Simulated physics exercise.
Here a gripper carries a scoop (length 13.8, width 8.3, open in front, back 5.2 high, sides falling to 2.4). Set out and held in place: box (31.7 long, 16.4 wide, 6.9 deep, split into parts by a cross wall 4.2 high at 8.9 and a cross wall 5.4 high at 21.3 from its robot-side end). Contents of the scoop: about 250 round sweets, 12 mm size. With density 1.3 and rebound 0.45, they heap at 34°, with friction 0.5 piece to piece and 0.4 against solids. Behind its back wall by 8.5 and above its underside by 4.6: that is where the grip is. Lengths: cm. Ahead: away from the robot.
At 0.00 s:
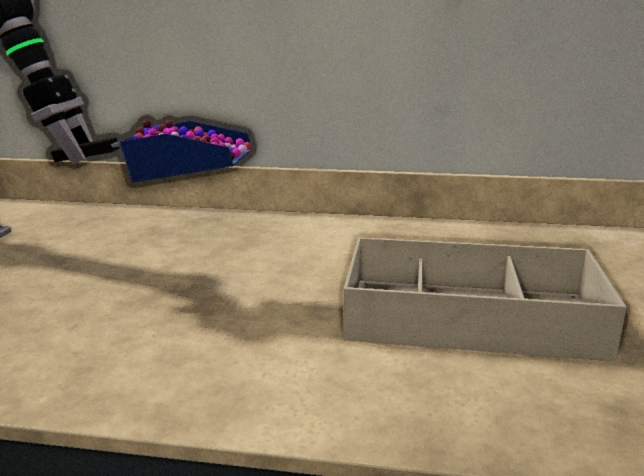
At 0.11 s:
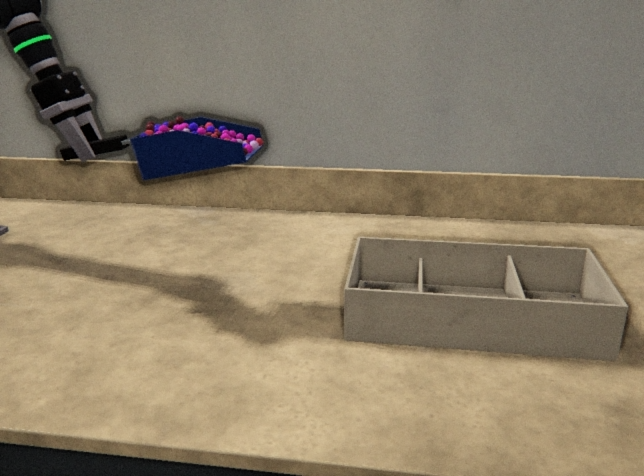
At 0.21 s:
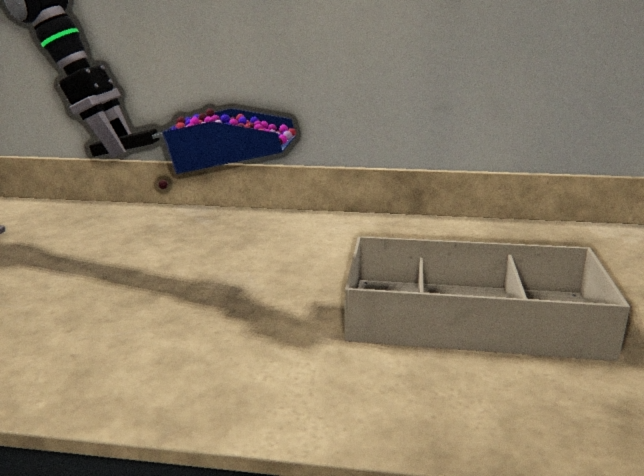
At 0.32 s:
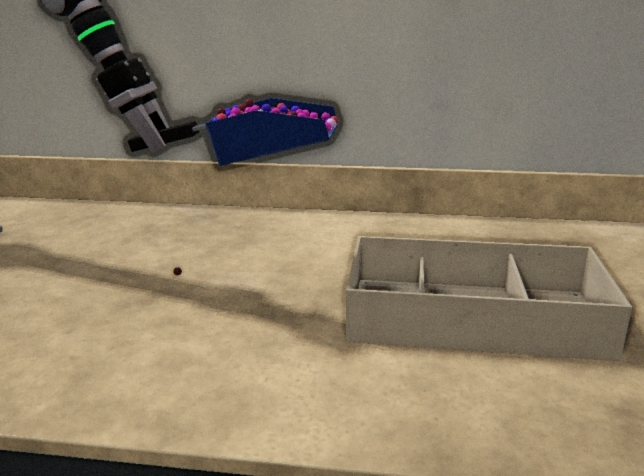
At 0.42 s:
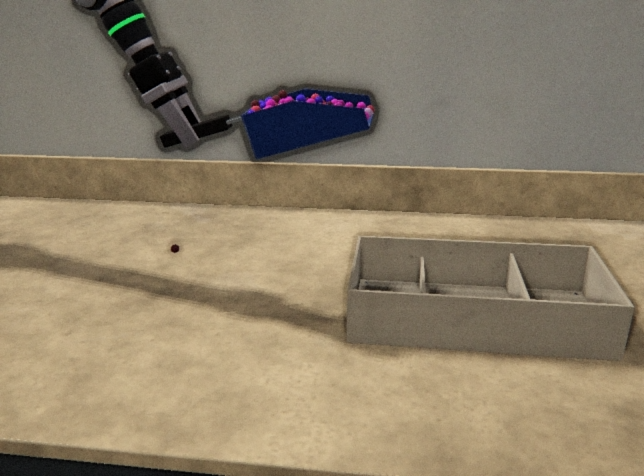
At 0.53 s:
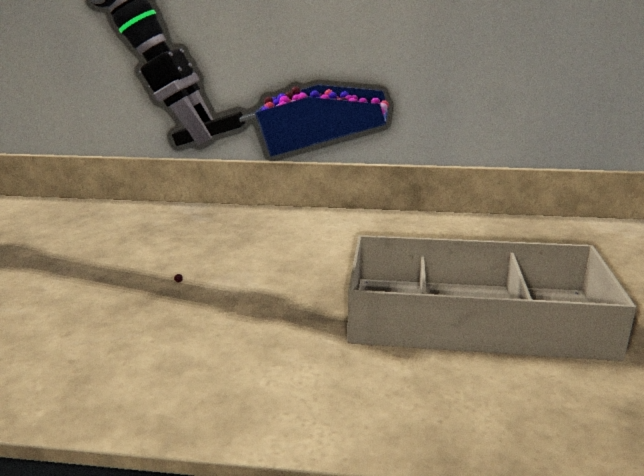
At the start, a robot arm at the upper left holds a dark blue scoop heaped with small pink, red and blue balls, with an open, divided tray at right. The arm carries the scoop rightward and slightly upward, tilting it back a little, while one dark ball drops and bounces on the counter.
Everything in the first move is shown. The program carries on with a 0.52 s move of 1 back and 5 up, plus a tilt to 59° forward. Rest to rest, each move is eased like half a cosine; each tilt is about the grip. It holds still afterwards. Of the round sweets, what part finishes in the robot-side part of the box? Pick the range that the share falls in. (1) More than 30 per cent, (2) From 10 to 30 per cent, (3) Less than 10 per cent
3, less than 10 per cent.
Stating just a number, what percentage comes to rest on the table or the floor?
Some 100 per cent.
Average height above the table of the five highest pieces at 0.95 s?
Around 18 cm, I reckon.
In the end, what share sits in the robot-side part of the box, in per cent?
The share comes to around 0 per cent.
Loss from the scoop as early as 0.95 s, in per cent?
About 50 in a hundred parts are out.
After 0.74 s, tilted 9° forward, highest piece 26 above the table; 246 on the scoop, 1 on the table or floor.
After 0.95 s, tilted 52° forward, highest piece 18 above the table; 127 on the scoop, 52 on the table or floor, 4 in the robot-side part, 64 in flight or on a rim.
After 1.25 s, tilted 59° forward, highest piece 3 above the table; 243 on the table or floor, 4 in the robot-side part.
After 2.30 s, tilted 59° forward, highest piece 2 above the table; 243 on the table or floor, 4 in the robot-side part.
At rest, 243 on the table or floor, 4 in the robot-side part. That is 2 % in the robot-side part of the box.
